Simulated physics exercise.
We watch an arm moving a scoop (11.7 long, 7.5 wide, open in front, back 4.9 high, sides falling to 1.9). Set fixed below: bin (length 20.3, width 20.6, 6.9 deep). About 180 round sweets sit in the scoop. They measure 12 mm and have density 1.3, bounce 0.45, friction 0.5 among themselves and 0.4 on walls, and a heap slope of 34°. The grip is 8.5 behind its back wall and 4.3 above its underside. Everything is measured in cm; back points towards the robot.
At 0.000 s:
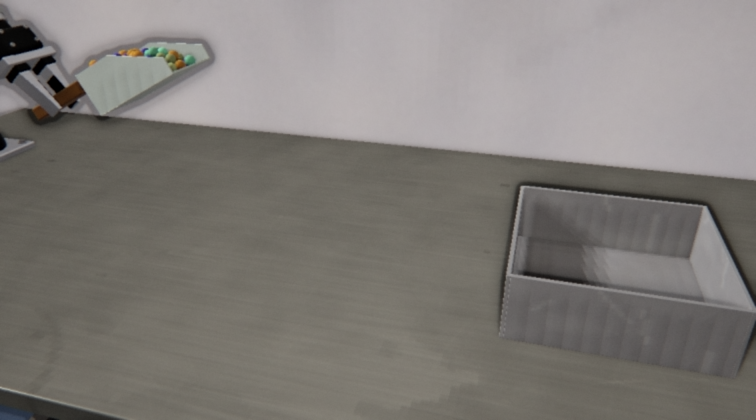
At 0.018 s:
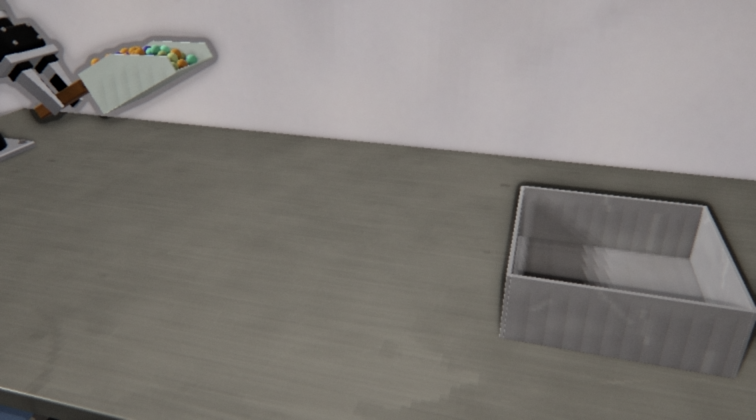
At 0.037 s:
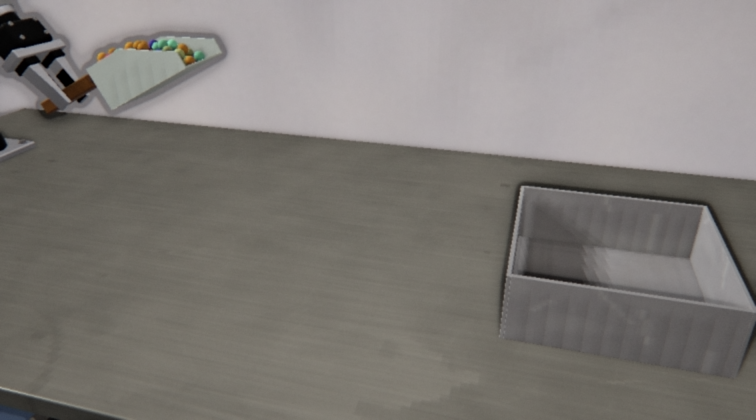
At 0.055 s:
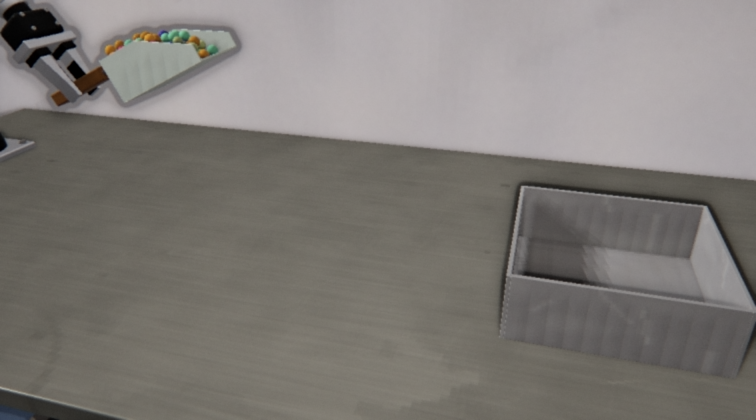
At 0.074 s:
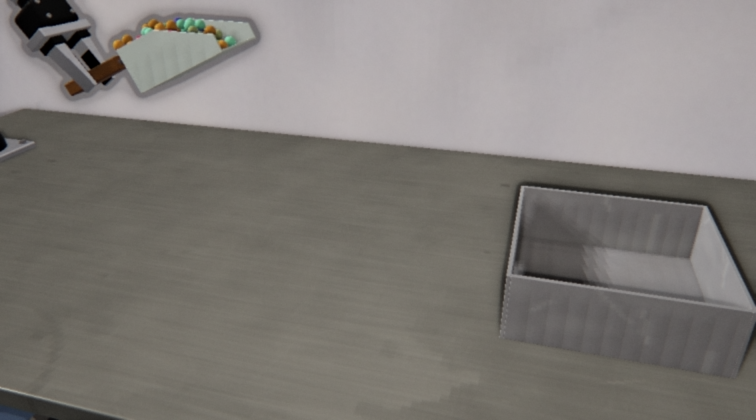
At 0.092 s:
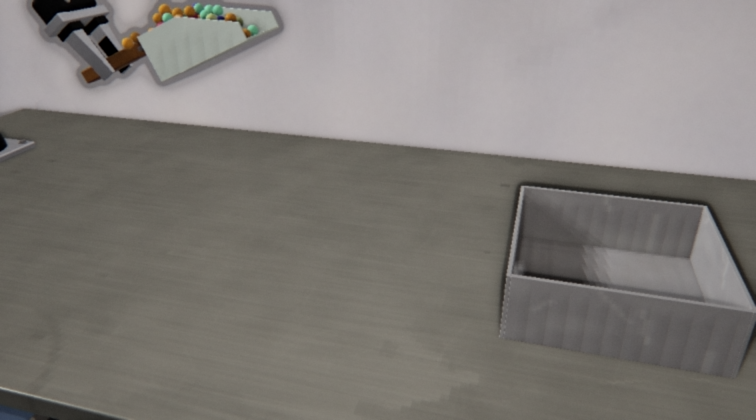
Scoop of small orange, green and blue round sweets, held by a robot arm, rising rightward above a grey table with an open, empty box.
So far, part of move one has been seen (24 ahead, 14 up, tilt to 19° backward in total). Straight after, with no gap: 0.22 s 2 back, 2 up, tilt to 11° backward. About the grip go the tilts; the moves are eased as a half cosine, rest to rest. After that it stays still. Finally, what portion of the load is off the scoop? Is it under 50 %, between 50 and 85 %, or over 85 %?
It is over 85 %.
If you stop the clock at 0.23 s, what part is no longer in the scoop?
About 30 in a hundred parts are out by then.
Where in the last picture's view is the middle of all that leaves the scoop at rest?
Centre estimate: Around (684, 297).
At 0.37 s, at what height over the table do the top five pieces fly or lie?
Roughly 34 cm.
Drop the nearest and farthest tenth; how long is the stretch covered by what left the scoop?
82 cm.
By 0.23 s, tilted 19° backward, highest piece 37 above the table; 126 on the scoop, 51 in flight or on a rim.
By 0.37 s, tilted 13° backward, highest piece 35 above the table; 7 on the scoop, 1 on the table or floor, 169 in flight or on a rim.
By 0.64 s, tilted 11° backward, highest piece 32 above the table; 90 in the bin, 57 on the table or floor, 2 on the scoop, 28 in flight or on a rim.
By 1.69 s, tilted 11° backward, highest piece 31 above the table; 89 in the bin, 86 on the table or floor, 2 on the scoop.
Final count, 89 in the bin, 86 on the table or floor, 2 on the scoop. That is 99 % off the scoop.
